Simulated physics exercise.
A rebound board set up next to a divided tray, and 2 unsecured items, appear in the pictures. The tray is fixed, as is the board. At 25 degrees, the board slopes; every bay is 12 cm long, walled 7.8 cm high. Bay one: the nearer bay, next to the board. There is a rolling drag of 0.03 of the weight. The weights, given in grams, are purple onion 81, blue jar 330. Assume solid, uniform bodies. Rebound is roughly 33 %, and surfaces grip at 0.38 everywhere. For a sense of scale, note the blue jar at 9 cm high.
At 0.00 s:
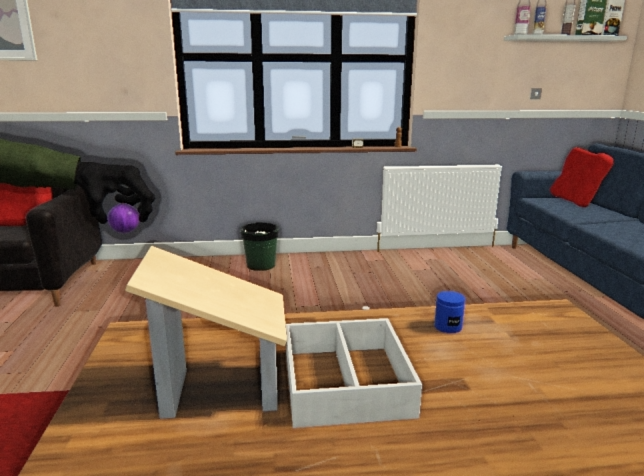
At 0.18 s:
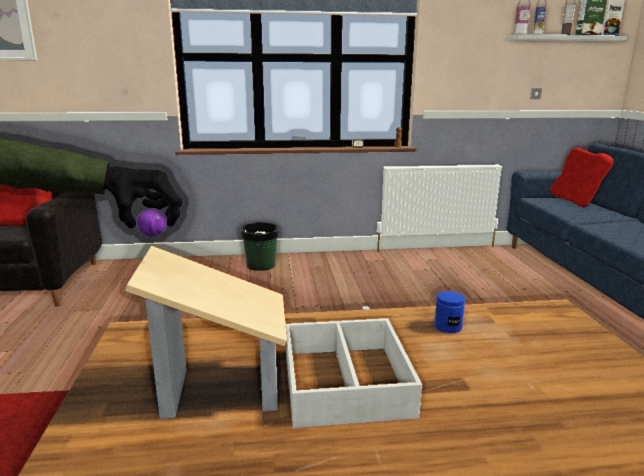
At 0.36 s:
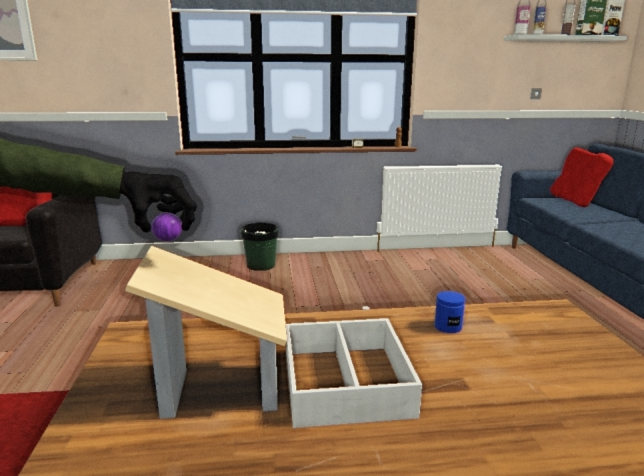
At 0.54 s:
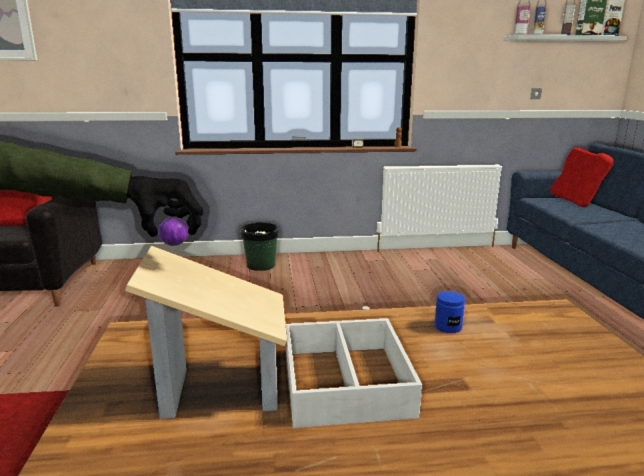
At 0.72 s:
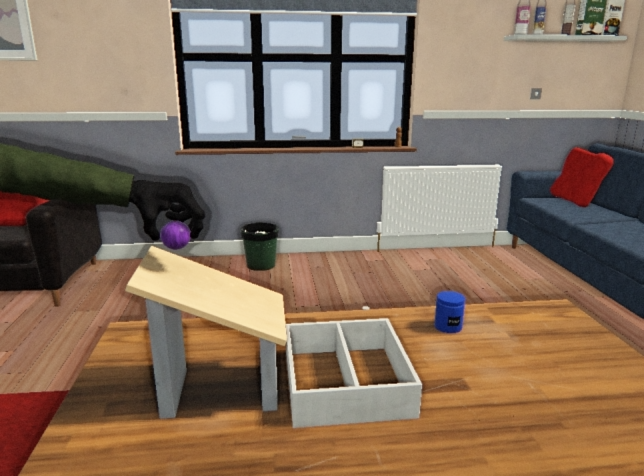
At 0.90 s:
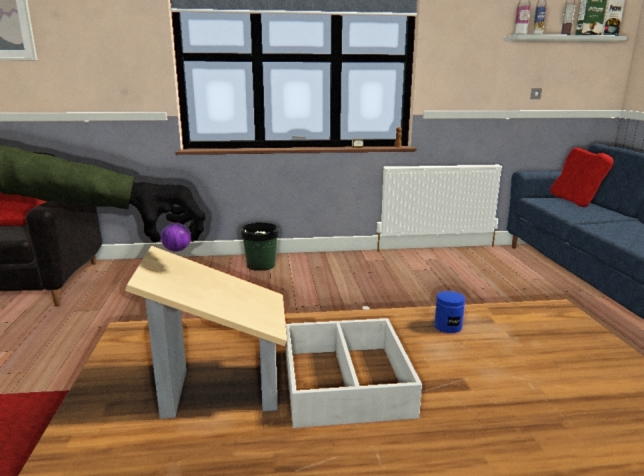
The clip opens on a gloved hand holding a purple onion at the left, beside a sloping board, an open two-bay box and a blue jar on a wooden table. The hand carries the onion rightward and slightly down to just above the board's raised end, then holds it nearly still there.
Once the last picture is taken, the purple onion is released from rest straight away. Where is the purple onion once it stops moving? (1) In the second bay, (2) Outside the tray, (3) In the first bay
(1) In the second bay.
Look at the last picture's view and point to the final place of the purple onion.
It stops at about (378, 369).
After 1.30 s, purple onion near (235, 283).
After 1.50 s, purple onion near (332, 334).
After 1.70 s, it is in the farther bay; purple onion near (366, 351).
At rest (2.4 s), it is in the farther bay; blue jar in place, give or take 4 cm. Seen from the same camera at the end, purple onion near (378, 369).
